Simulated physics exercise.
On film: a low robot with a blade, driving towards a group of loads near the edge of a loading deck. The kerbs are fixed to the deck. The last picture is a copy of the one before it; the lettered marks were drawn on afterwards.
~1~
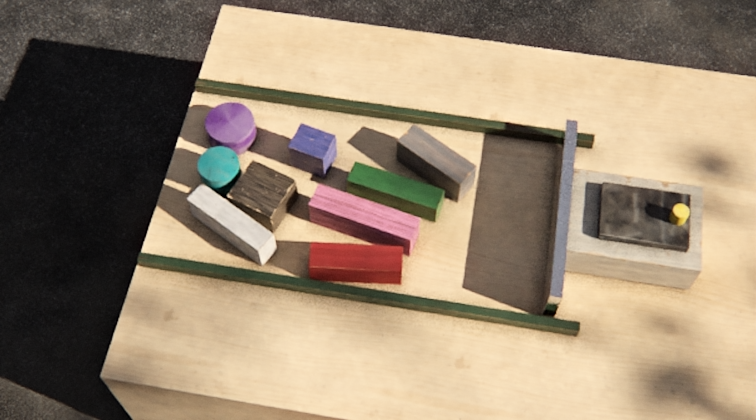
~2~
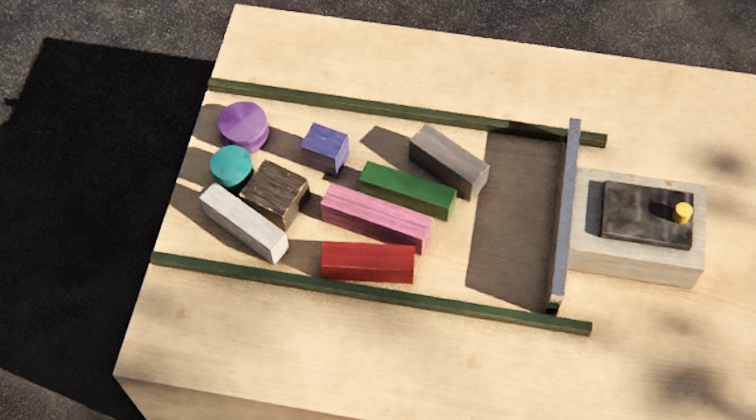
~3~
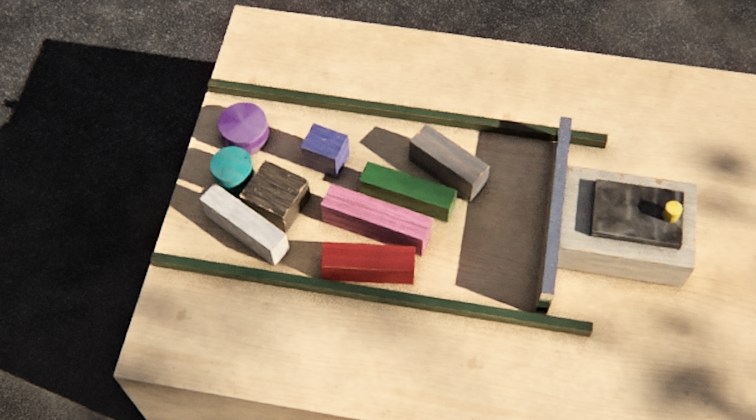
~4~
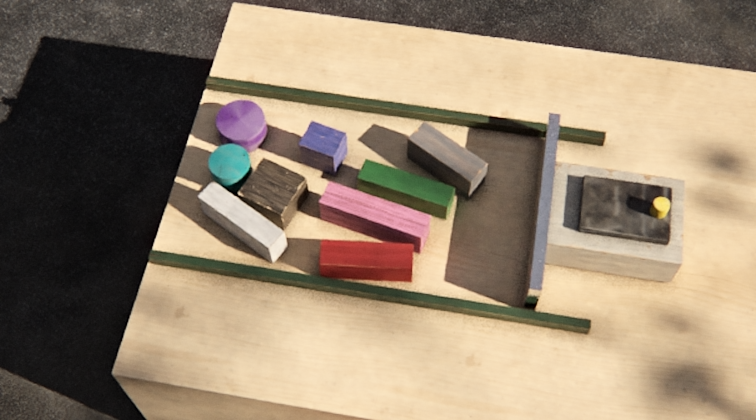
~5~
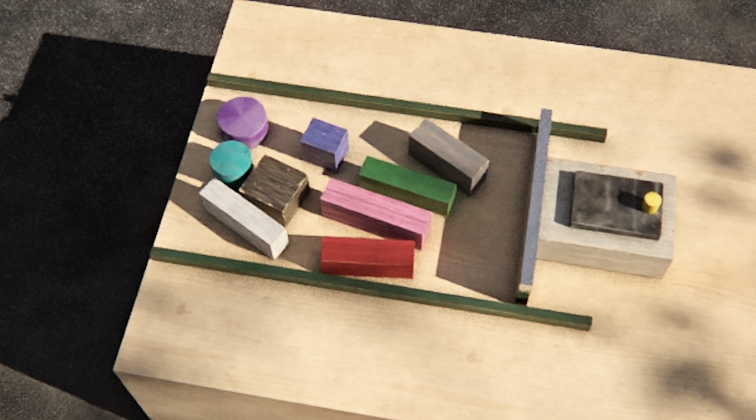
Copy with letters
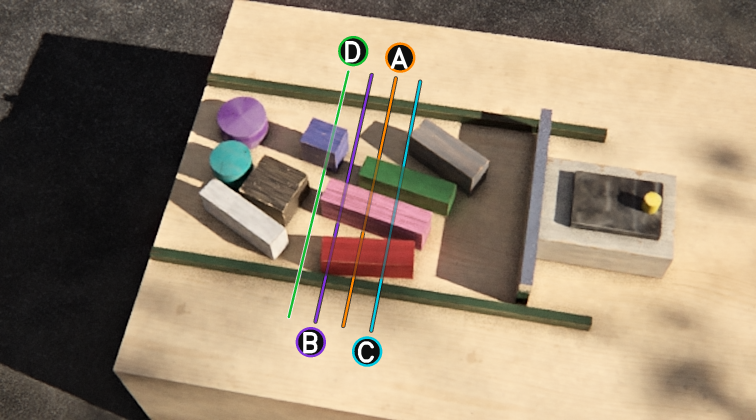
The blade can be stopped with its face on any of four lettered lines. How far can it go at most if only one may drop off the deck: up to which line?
D is the last line within the limit.
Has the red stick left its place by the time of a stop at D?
By then, yes.
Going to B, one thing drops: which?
The turquoise canister.
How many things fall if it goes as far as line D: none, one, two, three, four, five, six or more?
By then, one.
On the copy, A at (371, 193); B at (346, 189); C at (397, 197); D at (321, 186).
On D. First, robot (529, 191); grey bar (418, 148); green bar (403, 186).
Then, robot (449, 179); turquoise canister (205, 158); white bar (227, 218).
Finally, robot (393, 171); turquoise canister over the edge; white bar (175, 207); one fallen.
By contrast, A is within the limit but short; B is within the limit but short; C is within the limit but short.
